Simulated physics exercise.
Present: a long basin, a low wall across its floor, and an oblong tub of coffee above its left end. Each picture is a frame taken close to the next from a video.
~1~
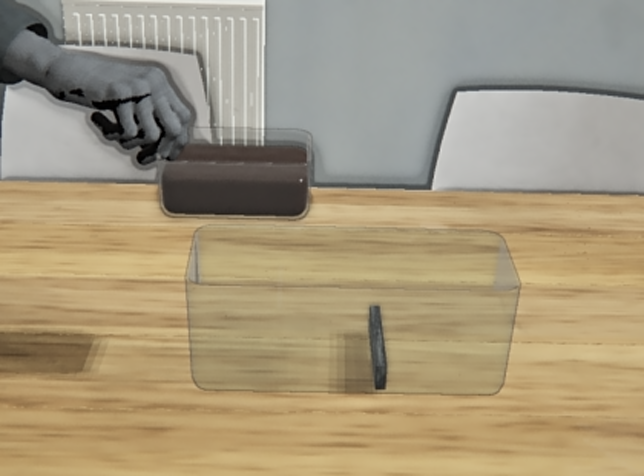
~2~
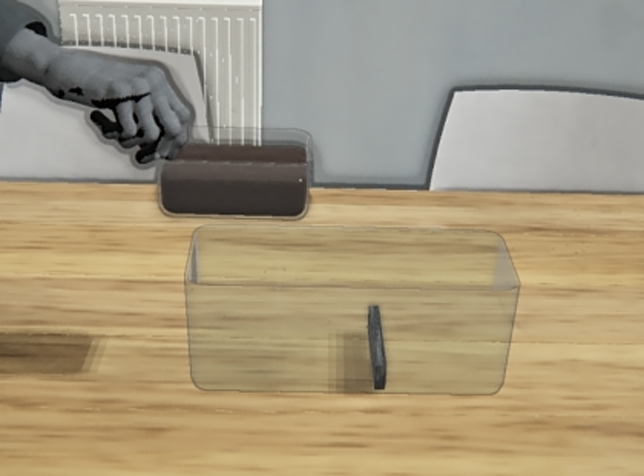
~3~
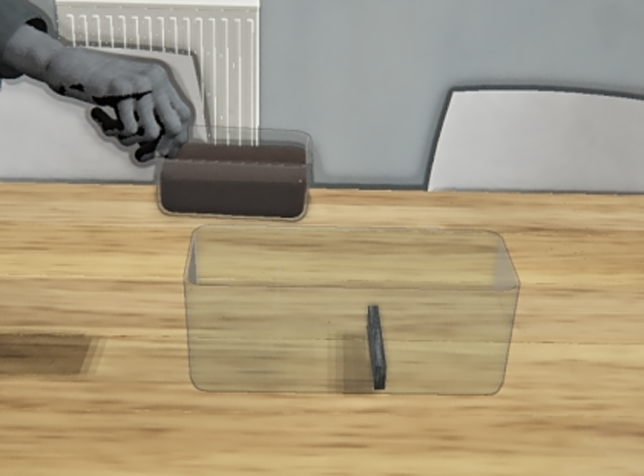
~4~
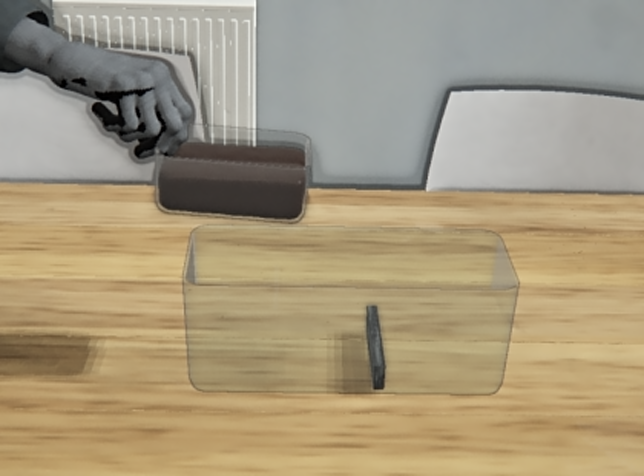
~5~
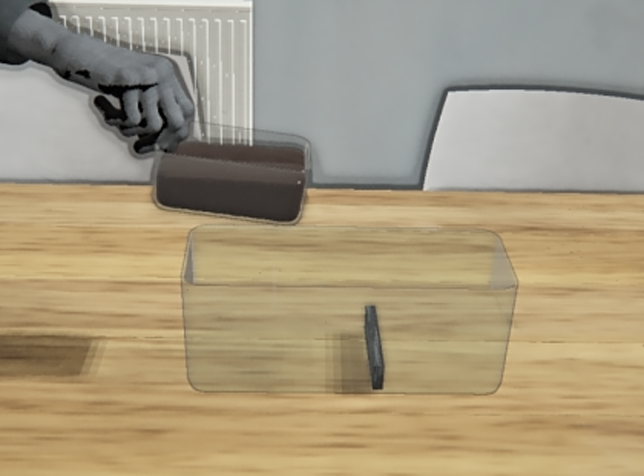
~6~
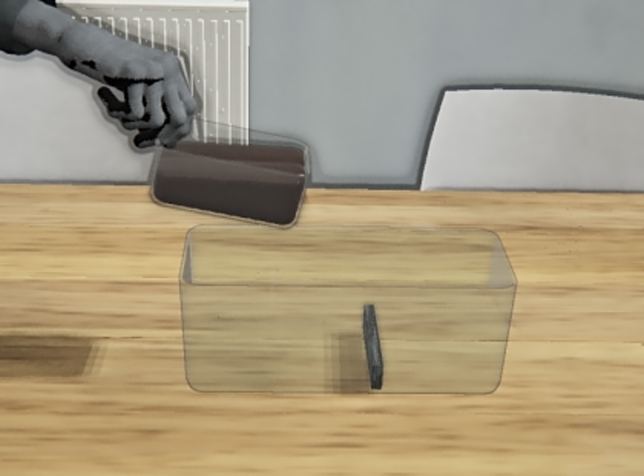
On a wooden table, a long clear basin with a low wall across its floor sat still while a gray hand above its left end slowly tilted a tub of dark coffee slightly to the right.
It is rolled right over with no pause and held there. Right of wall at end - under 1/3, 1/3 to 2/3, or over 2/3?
Under 1/3.
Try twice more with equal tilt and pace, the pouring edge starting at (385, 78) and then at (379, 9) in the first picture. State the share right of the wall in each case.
Around 75 percent first, around 70 percent second.
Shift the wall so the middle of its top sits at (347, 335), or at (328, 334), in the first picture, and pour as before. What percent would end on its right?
Record: Case 1 near 60 %, case 2 near 70 %.
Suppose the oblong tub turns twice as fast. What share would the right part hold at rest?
About 20 per cent would end up there.
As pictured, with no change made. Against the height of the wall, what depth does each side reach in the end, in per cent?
I'd say close to 50 per cent on the left side and 30 on the right.
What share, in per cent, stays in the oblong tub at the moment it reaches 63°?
I'd put it at some 40 in a hundred.
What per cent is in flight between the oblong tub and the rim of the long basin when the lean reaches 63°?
Around 30 %.
A moment on, the tilt is 63° and 40 per cent is still to pour, 27 is left of the wall and 5 right of it.
Next, the tilt is 99° and 7 per cent is still to pour, 67 is left of the wall and 24 right of it.
Then the tilt is 109° and 0 per cent is still to pour, 75 is left of the wall and 25 right of it.
Later the tilt is 109° and 0 per cent is still to pour, 75 is left of the wall and 25 right of it.
At rest 75 per cent lies left of the wall, 25 right of it and 0 outside.
